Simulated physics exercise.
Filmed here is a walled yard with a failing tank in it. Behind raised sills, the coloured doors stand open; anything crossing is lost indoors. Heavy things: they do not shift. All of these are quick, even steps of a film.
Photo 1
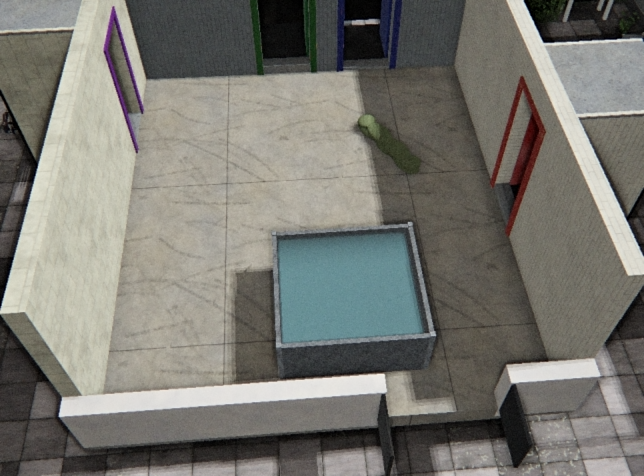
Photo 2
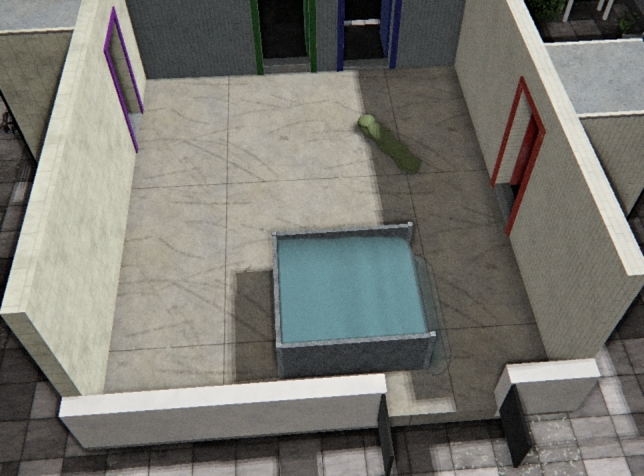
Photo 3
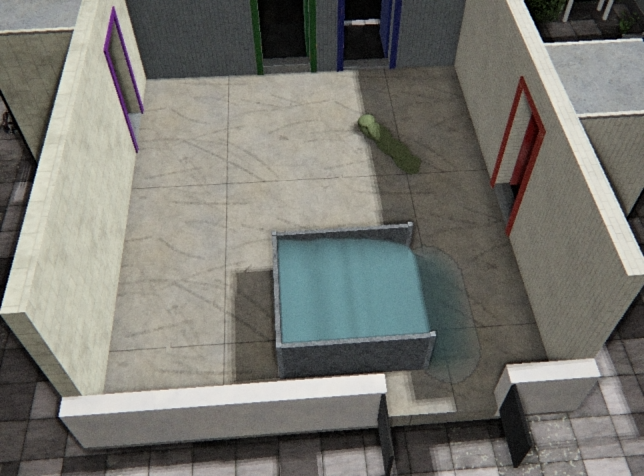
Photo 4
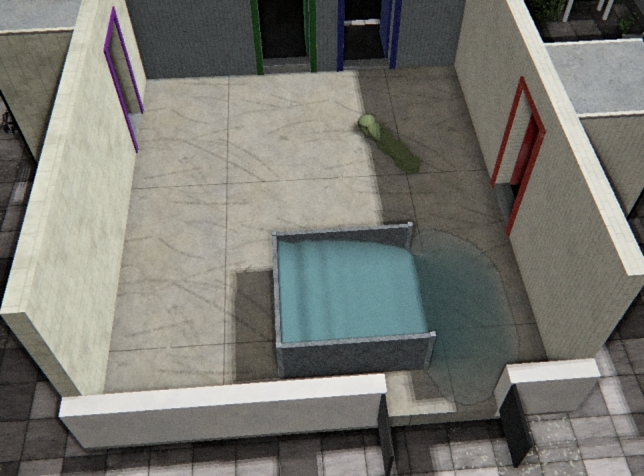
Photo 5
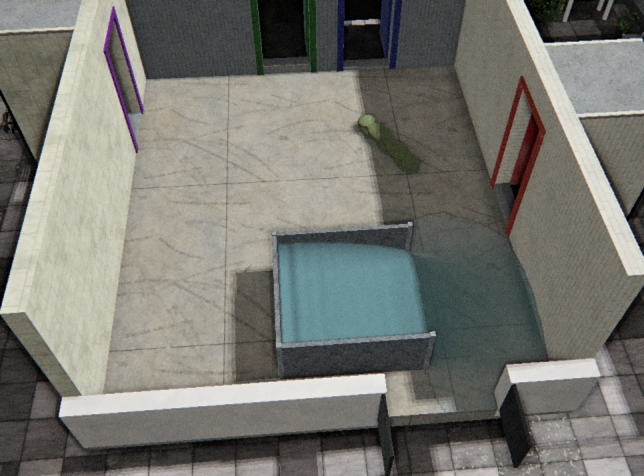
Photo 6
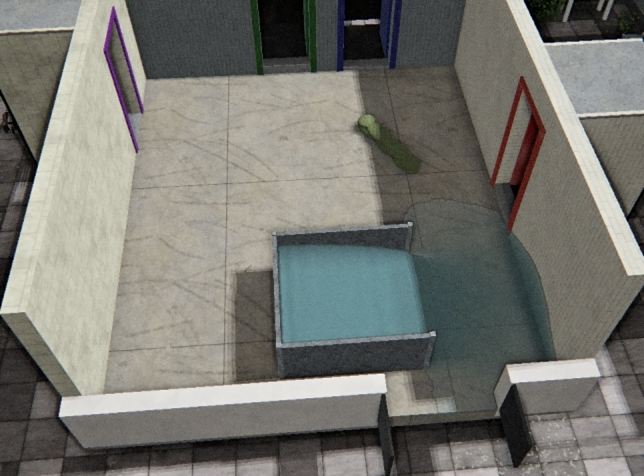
Water pouring from the opened right side of a square tank, spreading across a walled yard to the right-hand wall.
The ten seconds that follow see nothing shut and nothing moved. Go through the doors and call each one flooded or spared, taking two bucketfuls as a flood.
Blue door: Flooded, green door: Spared, purple door: Flooded, red door: Flooded.
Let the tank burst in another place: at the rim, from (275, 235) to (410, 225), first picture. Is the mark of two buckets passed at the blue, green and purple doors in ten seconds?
In that case the blue door breaks the limit, the green door breaks the limit and the purple door breaks the limit.
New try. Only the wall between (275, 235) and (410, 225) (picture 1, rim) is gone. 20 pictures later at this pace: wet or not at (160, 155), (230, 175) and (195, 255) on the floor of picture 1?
Point by point: Swamped, swamped and untouched.
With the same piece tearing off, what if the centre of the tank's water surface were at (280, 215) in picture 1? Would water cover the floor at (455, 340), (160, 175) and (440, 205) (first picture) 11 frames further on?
Log: Flood; no flood; flood.
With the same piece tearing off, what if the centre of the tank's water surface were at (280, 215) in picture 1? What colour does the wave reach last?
The one in purple.
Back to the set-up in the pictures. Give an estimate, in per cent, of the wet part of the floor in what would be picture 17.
It comes out near 25 percent.
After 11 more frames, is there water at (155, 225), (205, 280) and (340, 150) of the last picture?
In turn, the points end up high and dry, high and dry and high and dry.
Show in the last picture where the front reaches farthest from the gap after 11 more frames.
The farthest point of the front sits at (448, 76).
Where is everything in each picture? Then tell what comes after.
The water tank at (349, 285) is whole and still, in the first picture.
The front is at a hidden place, out from the gap at (414, 299), in the second picture.
Water pours out at (414, 302) and has run to (427, 251), in the third picture.
The front is at (461, 243), out from the gap at (413, 303), in the fourth picture.
The front is at (508, 243), out from the gap at (413, 304), in the fifth picture.
Water pours out at (413, 304) and has run to (499, 216), in the sixth picture.
A moment on, water covers 15 % of the floor; the blue door not reached, the green door not reached, the purple door not reached, the red door under two buckets in.
Next, water covers 25 % of the floor; the blue door not reached, the green door not reached, the purple door not reached, the red door over two buckets in.
Then, water covers 45 % of the floor; the blue door over two buckets in, the green door wet at the sill, nothing in, the purple door not reached, the red door over two buckets in.
Later, water covers 65 % of the floor; the blue door far over two buckets in, the green door wet at the sill, nothing in, the purple door wet at the sill, nothing in, the red door over two buckets in.
In the end, water covers 80 % of the floor; the blue door far over two buckets in, the green door wet at the sill, nothing in, the purple door over two buckets in, the red door over two buckets in.
